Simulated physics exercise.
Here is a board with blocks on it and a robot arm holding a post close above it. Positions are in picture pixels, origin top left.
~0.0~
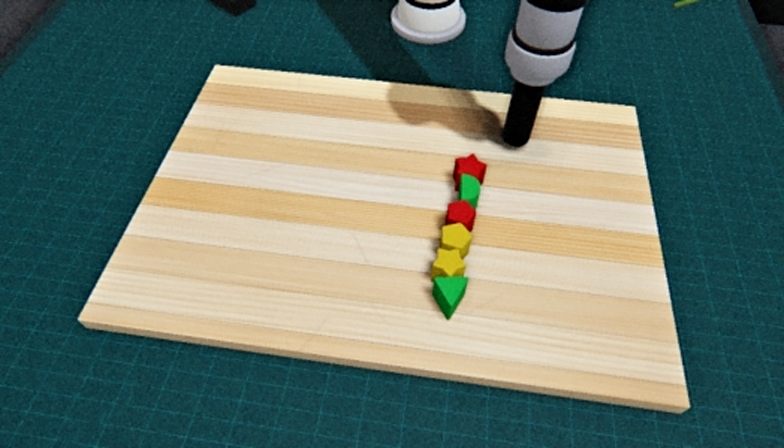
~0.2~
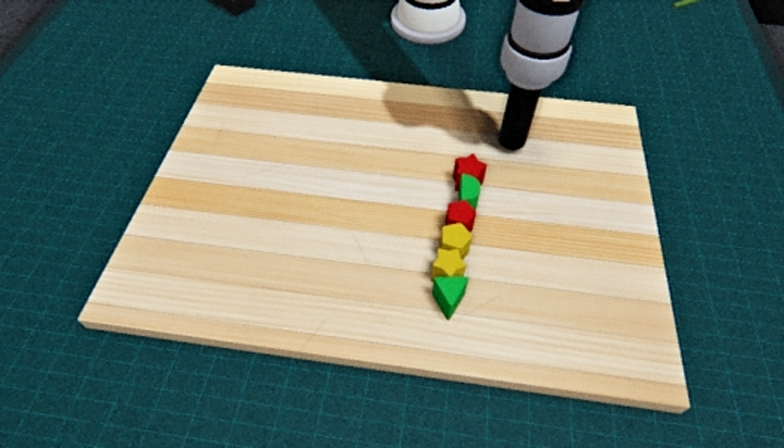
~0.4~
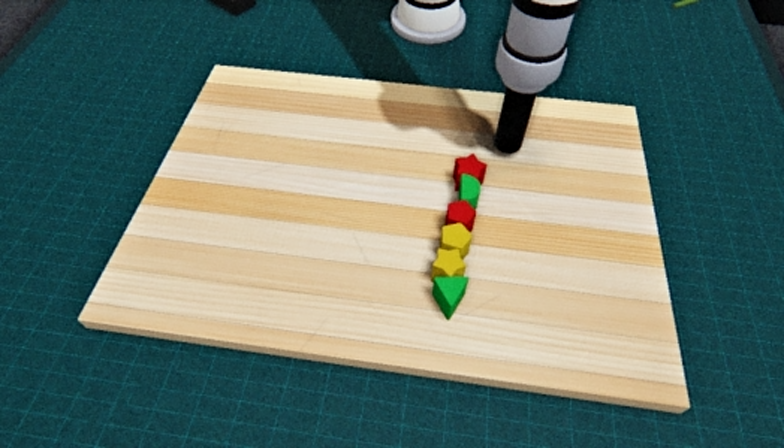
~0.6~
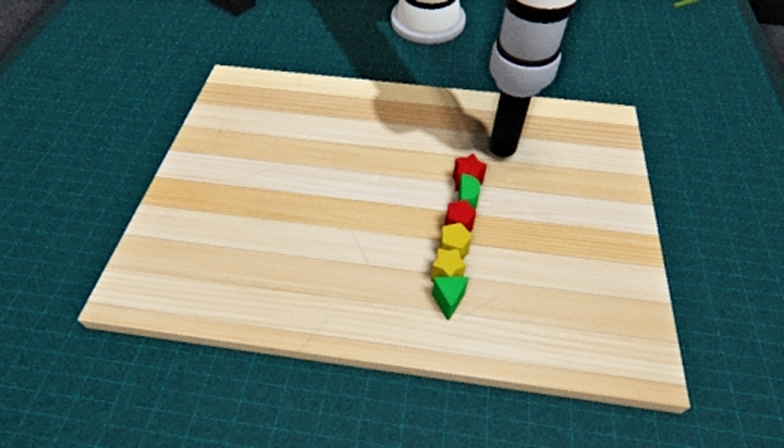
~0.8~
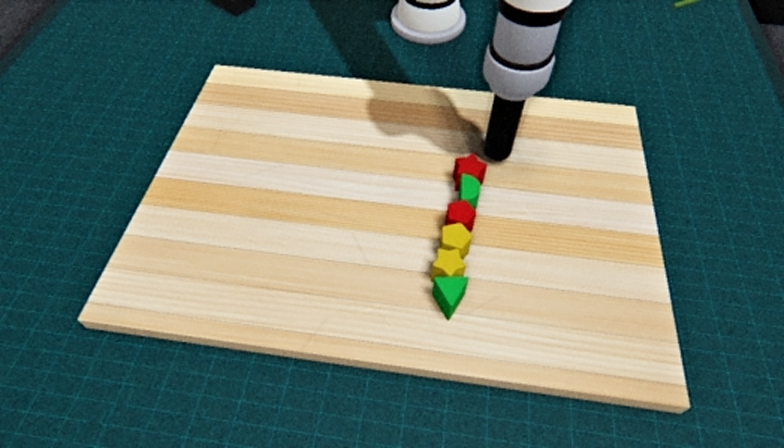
Black-tipped robot arm drifting slightly left and toward the viewer above a wooden board, beside an unmoving line of coloured blocks.
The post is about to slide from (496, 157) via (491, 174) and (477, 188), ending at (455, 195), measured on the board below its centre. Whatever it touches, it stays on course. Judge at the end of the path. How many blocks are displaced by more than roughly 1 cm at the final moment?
Shifted over 1 cm: Two.
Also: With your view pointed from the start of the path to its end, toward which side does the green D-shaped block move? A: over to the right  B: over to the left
The answer is A.
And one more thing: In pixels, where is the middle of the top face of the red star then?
I'd expect the centre of its top face to be at (432, 168).
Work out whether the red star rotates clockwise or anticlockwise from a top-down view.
Looking from above, the answer is clockwise.
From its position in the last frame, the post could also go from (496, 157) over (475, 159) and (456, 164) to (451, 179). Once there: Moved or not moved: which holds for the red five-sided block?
It does get moved.
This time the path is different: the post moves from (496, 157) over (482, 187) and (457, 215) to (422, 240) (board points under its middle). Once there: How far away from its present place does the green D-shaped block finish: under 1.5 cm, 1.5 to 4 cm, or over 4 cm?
Goes over 4 cm.
The first path, step by step. One third of the way, post (493, 169); nothing pushed yet.
Two thirds of the way, post (477, 183); yellow five-sided block (456, 238); red five-sided block (461, 215); green D-shaped block (458, 189), turned 45° anticlockwise; red star (453, 167), turned 45° clockwise.
At the end, post (455, 190); yellow five-sided block (456, 239); red five-sided block (461, 215); green D-shaped block (447, 196), turned 85° anticlockwise; red star (432, 168), turned 65° clockwise.
